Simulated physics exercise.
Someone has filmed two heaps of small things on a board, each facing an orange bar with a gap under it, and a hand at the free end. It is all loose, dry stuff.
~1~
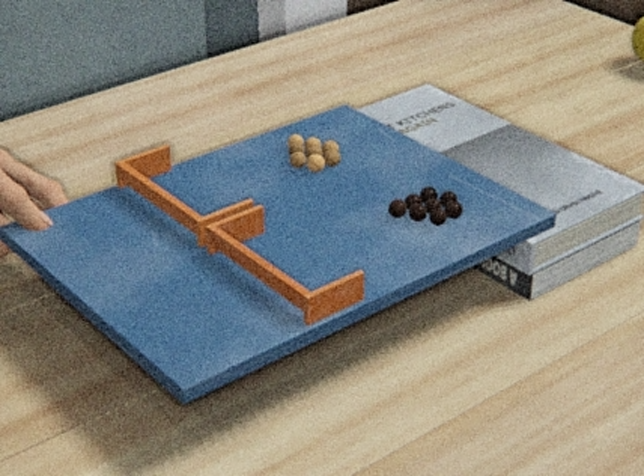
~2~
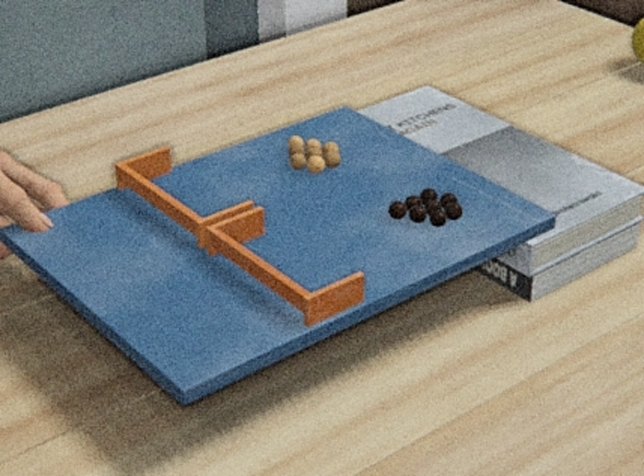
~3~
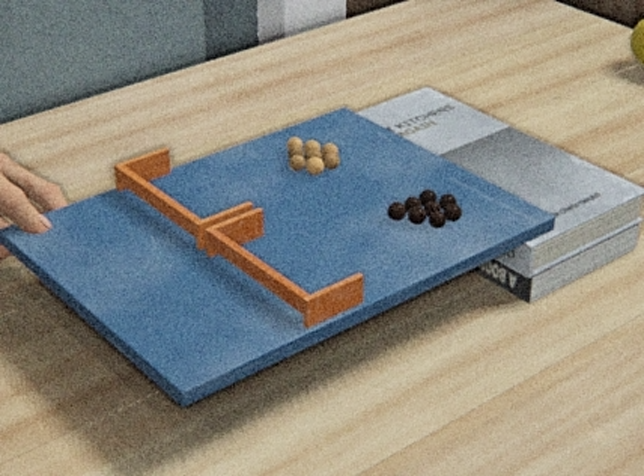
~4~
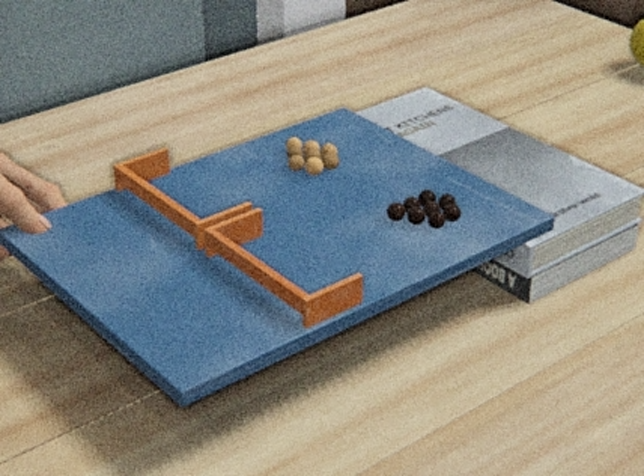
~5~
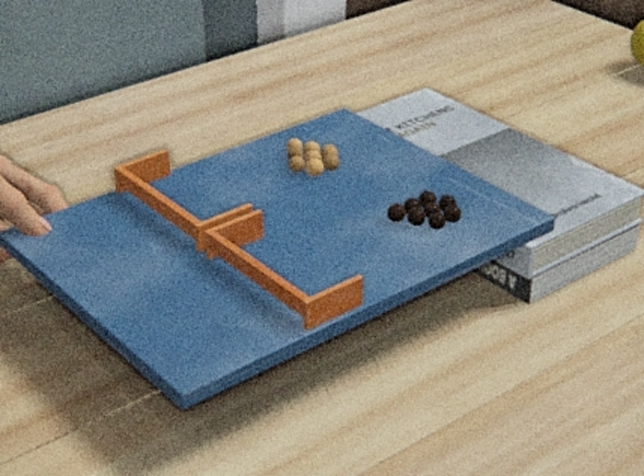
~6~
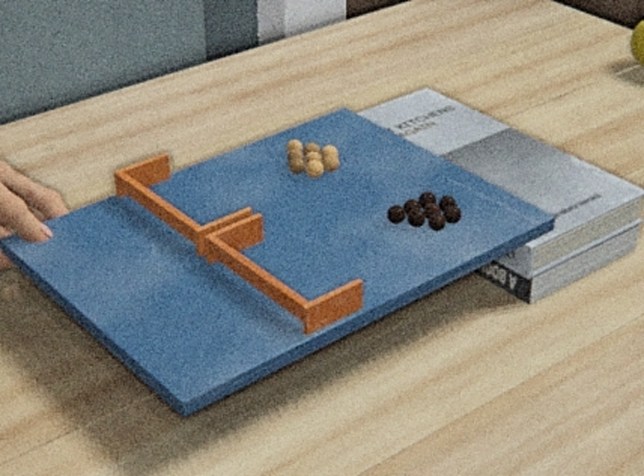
On a wooden table, a hand barely lowers a blue board holding two still heaps.
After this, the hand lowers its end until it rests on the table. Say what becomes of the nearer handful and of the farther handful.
In the end the nearer handful ends behind the gate, and the farther handful ends behind the gate.
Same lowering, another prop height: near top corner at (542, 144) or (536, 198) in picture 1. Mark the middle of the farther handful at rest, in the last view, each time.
One: (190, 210). Two: (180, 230).
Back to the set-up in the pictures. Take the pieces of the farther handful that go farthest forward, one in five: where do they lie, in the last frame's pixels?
Near (165, 241).
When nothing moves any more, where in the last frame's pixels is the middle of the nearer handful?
Around (271, 319).
Then, 0.26 s after the last picture, board sloping at 7°; nearer handful where it was; farther handful where it was.
Then, 0.55 s after the last picture, board resting at 10°; nearer handful on its way down; farther handful on its way down.
Then, 0.88 s after the last picture, board resting at 10°; nearer handful has reached its gate; farther handful has reached its gate.
At rest, board resting at 10°; nearer handful gathered behind its gate; farther handful gathered behind its gate.
